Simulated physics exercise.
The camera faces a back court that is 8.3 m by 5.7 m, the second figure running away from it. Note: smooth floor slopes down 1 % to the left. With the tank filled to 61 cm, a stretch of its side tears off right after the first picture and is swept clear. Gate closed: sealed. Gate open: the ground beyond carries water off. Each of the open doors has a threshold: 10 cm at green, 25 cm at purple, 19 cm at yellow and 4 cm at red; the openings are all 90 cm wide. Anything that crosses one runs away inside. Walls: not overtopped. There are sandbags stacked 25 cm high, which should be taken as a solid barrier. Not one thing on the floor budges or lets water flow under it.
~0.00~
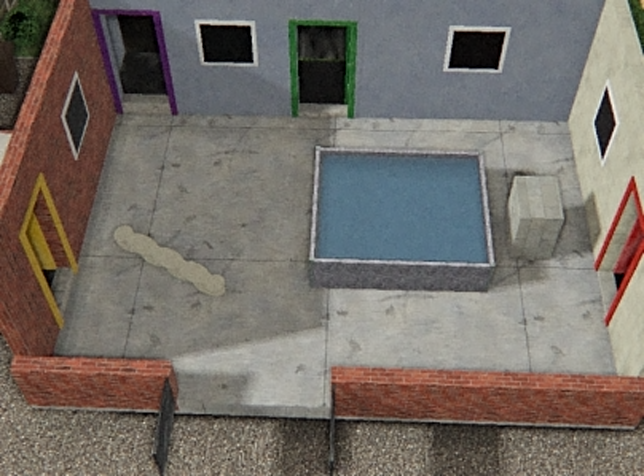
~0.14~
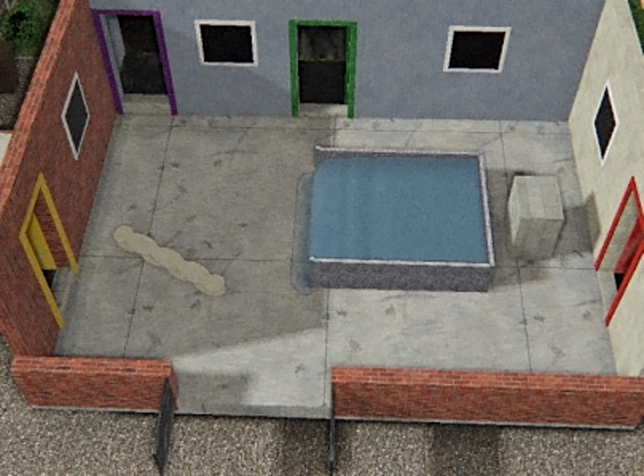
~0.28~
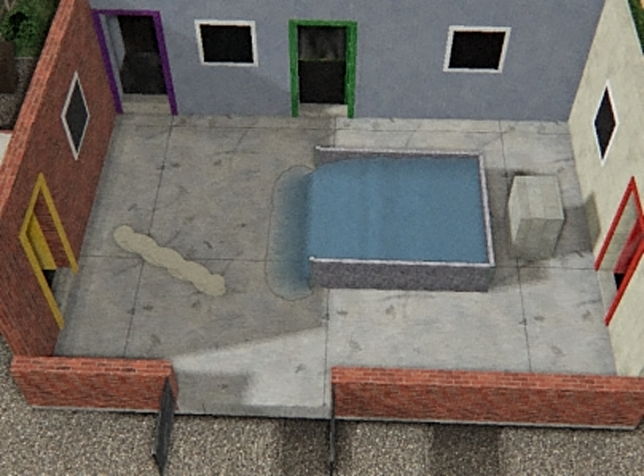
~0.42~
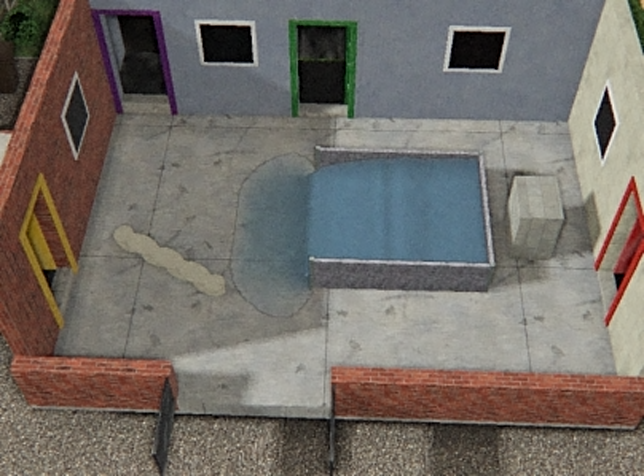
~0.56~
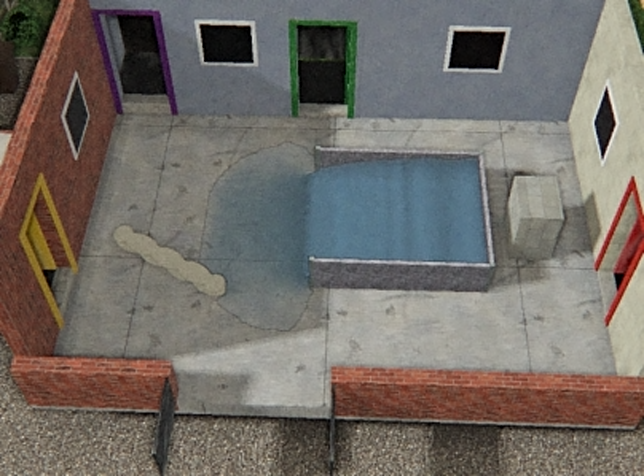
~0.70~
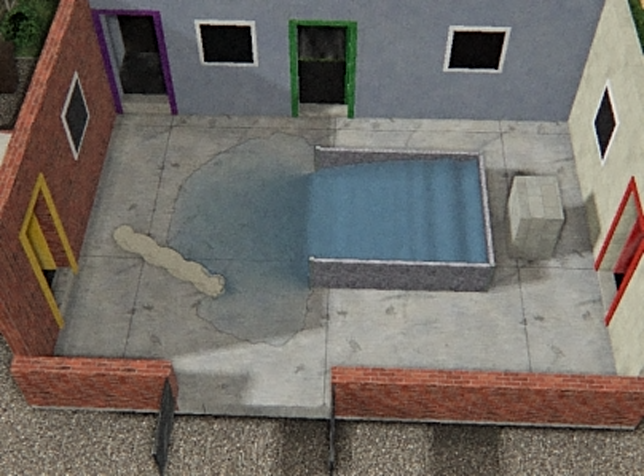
Water pours out through the open left side of a raised rectangular tank in a walled courtyard, spreading leftward across the concrete floor in a widening, thinning sheet until it reaches the near end of a low, pale row of sandbags.
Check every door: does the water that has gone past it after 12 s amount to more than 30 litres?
One by one: Green door: The inflow ends up lower than the cap; purple door: The inflow ends up higher than the cap; yellow door: The inflow ends up lower than the cap; red door: The inflow ends up lower than the cap.
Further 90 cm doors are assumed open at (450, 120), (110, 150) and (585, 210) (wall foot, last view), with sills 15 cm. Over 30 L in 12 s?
The first one doesn't reach it, the second one exceeds it, and the third one doesn't reach it.
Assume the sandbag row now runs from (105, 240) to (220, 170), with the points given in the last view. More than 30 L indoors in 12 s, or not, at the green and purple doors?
Against the limit, the green door stays within it and the purple door stays within it.
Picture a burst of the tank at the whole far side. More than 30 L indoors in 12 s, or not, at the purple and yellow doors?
Here's how it goes: Purple falls short, yellow falls short.
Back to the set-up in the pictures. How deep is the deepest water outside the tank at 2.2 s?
Around 51 centimetres.
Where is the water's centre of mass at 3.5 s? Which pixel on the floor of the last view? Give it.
Its balance point sits around (218, 213).
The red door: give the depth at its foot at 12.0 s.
Close to 5.0 cm of depth.
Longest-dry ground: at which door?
Red.
After 1.4 s water covers 35 % of the floor and is deepest (46 cm) near (94, 204); green door not reached, purple door not reached, yellow door not reached, red door not reached.
After 2.2 s water covers 45 % of the floor and is deepest (51 cm) near (118, 115); green door not reached, purple door 25 cm at the sill, 0 L in, yellow door 4 cm at the sill, 0 L in, red door not reached.
After 3.5 s water covers 45 % of the floor and is deepest (46 cm) near (127, 115); green door not reached, purple door 42 cm at the sill, 120 L in, yellow door 6 cm at the sill, 0 L in, red door not reached.
After 7.0 s water covers 75 % of the floor and is deepest (24 cm) near (568, 124); green door 10 cm at the sill, 1 L in, purple door 16 cm at the sill, 193 L in, yellow door 10 cm at the sill, 1 L in, red door not reached.
After 12.0 s water covers 95 % of the floor and is deepest (10 cm) near (587, 345); green door 6 cm at the sill, 2 L in, purple door 8 cm at the sill, 193 L in, yellow door 8 cm at the sill, 1 L in, red door 5 cm at the sill, 4 L in.
